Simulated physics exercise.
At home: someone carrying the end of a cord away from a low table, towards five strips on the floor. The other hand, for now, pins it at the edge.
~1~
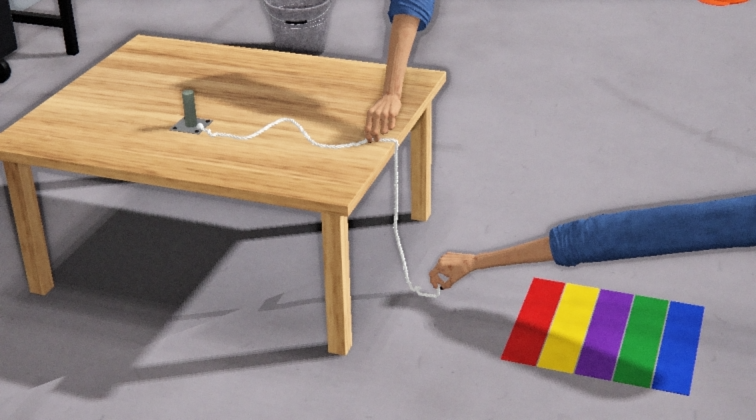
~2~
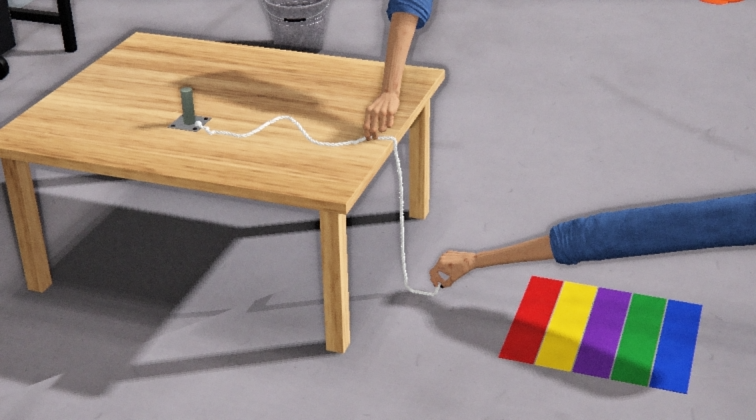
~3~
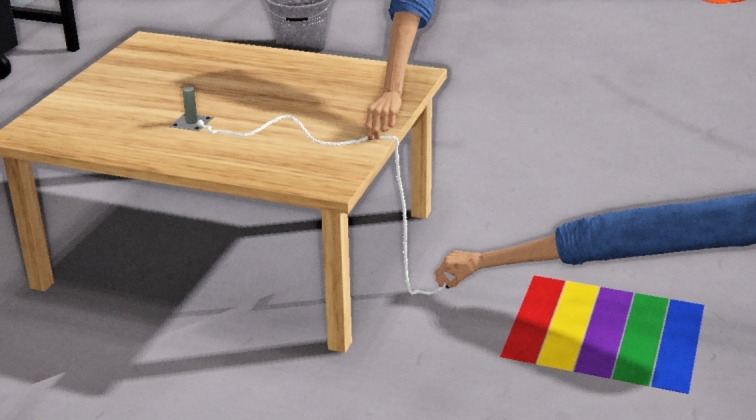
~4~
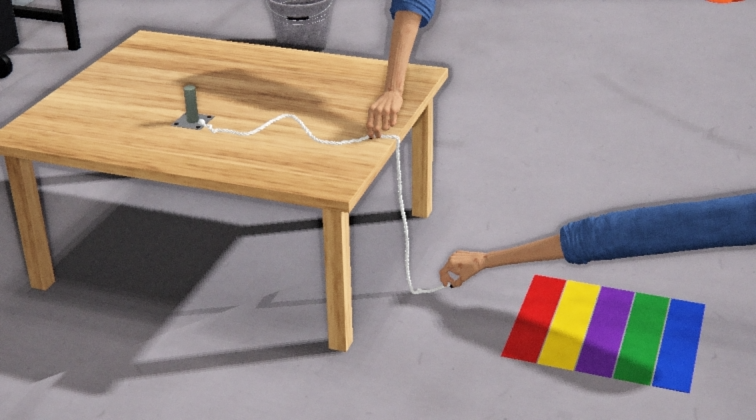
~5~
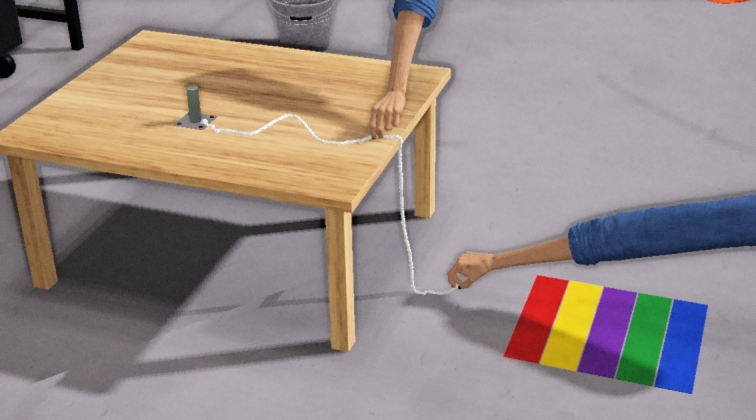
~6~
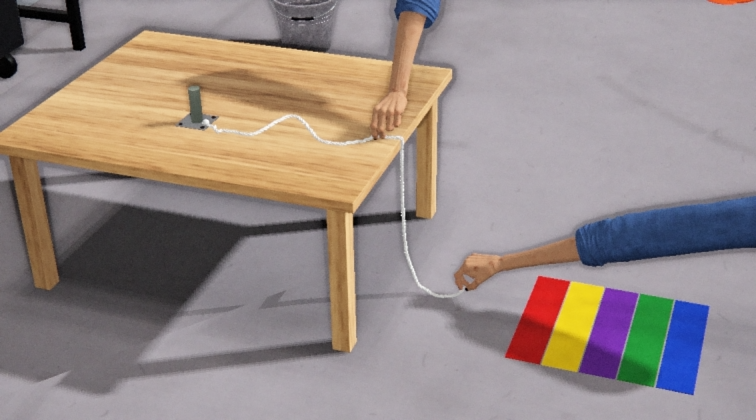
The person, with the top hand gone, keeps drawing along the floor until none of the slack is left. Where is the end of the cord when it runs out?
Above the green strip.
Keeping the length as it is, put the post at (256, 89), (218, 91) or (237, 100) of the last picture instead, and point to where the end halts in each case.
Roughly (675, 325), (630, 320) and (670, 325).
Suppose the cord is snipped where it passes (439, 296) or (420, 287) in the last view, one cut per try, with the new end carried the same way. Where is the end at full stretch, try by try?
First try: Near (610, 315). Second try: Near (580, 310).
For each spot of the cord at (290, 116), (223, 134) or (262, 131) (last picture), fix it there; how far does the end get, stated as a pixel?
It ends up near (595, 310) the first time, (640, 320) the second and (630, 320) the third.
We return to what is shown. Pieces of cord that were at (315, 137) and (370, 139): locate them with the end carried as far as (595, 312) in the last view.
The first one ends up at (378, 139) and the second one at (411, 183).
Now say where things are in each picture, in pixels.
End (439, 286); red (524, 346); yellow (560, 353); purple (597, 360); green (635, 368); blue (674, 375), in the first picture.
End (439, 285); cord through (214, 132) (276, 120) (316, 143) (388, 139) (402, 208) (405, 274), in the second picture.
End (445, 285), in the third picture.
End (449, 285); cord through (217, 130) (279, 118) (319, 141) (392, 138) (402, 206) (408, 273), in the fourth picture.
End (457, 286), in the fifth picture.
End (464, 288); cord through (221, 131) (283, 119) (323, 142) (396, 138) (403, 207) (414, 273), in the sixth picture.
Soon after, end near (595, 312); over purple.
Then, end near (632, 319); over green.
At full stretch, end near (653, 322); over green. The green one.
